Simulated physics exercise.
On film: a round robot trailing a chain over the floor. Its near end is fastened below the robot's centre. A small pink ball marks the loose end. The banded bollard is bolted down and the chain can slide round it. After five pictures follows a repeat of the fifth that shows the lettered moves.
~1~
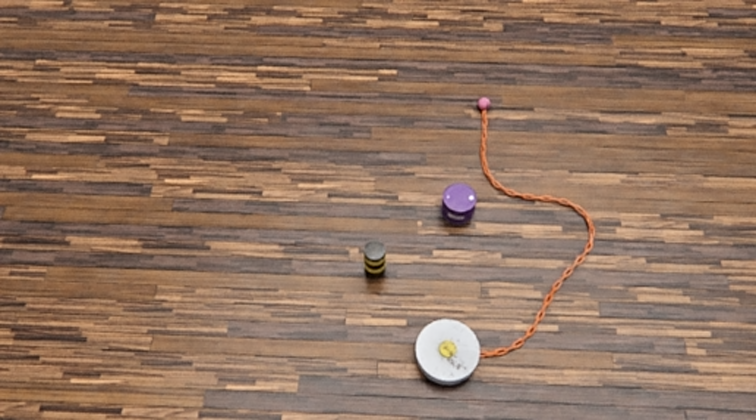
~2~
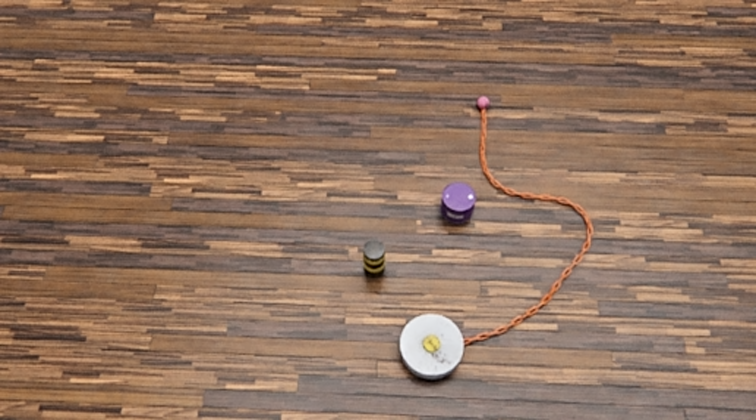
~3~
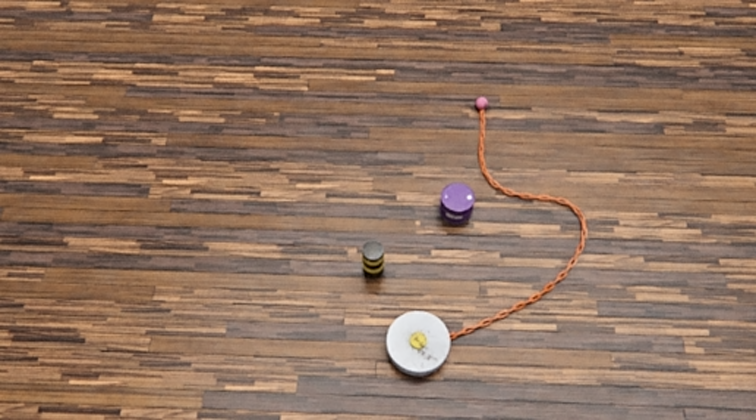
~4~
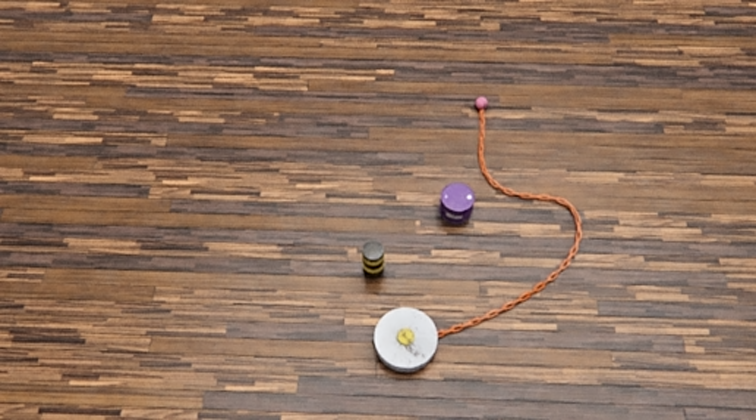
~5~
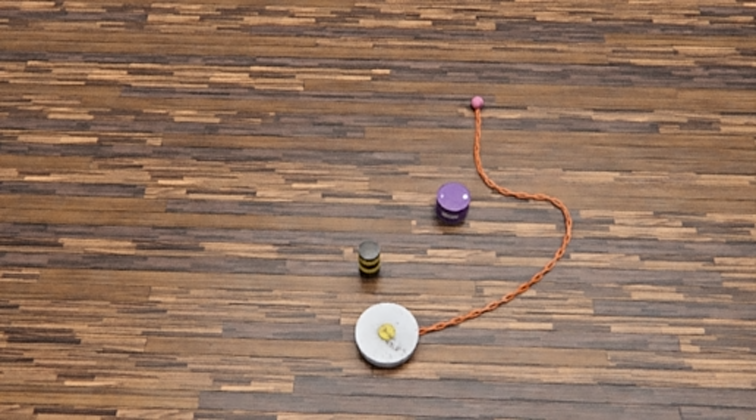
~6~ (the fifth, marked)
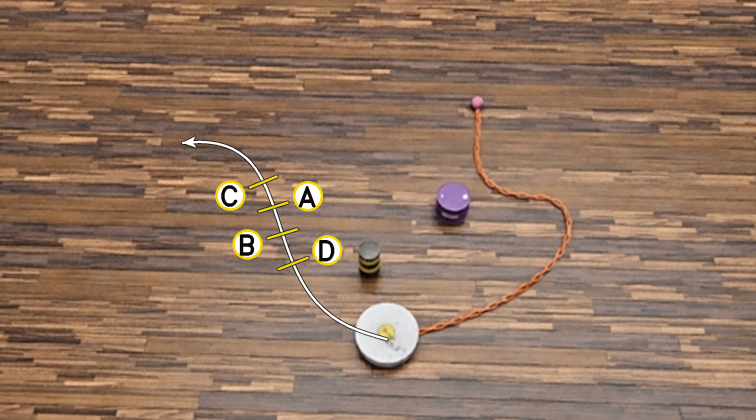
A round white robot slides slowly left across a wooden floor, trailing a wavy orange chain.
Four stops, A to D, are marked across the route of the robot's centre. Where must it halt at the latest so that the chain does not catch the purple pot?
All is well up to C.
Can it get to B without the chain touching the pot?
For that mark, yes.
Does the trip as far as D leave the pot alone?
Yes.
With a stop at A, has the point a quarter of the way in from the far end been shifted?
No.
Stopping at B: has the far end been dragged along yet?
No.
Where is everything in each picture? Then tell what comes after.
The first picture shows bollard (375, 260); robot (447, 353); free end (484, 104).
The second picture shows robot (431, 347); bollard (374, 259).
The third picture shows robot (418, 344); purple pot (457, 203).
The fourth picture shows robot (406, 340); free end (481, 103).
The fifth picture shows robot (387, 336); bollard (369, 260); free end (477, 103); purple pot (453, 203).
On the copy, A at (274, 207); B at (282, 234); C at (263, 182); D at (293, 264); the route from (387, 339) via (280, 226) to (183, 143).
On C. First, robot (314, 296), middle of the chain (527, 248), free end (477, 103).
Then, robot (282, 231), middle of the chain (490, 251), free end (477, 103).
Finally, robot (262, 177), middle of the chain (428, 255), free end (477, 103); only the bollard has been touched, if anything.
By contrast, A is safe but short; B is safe but short; D is safe but short.
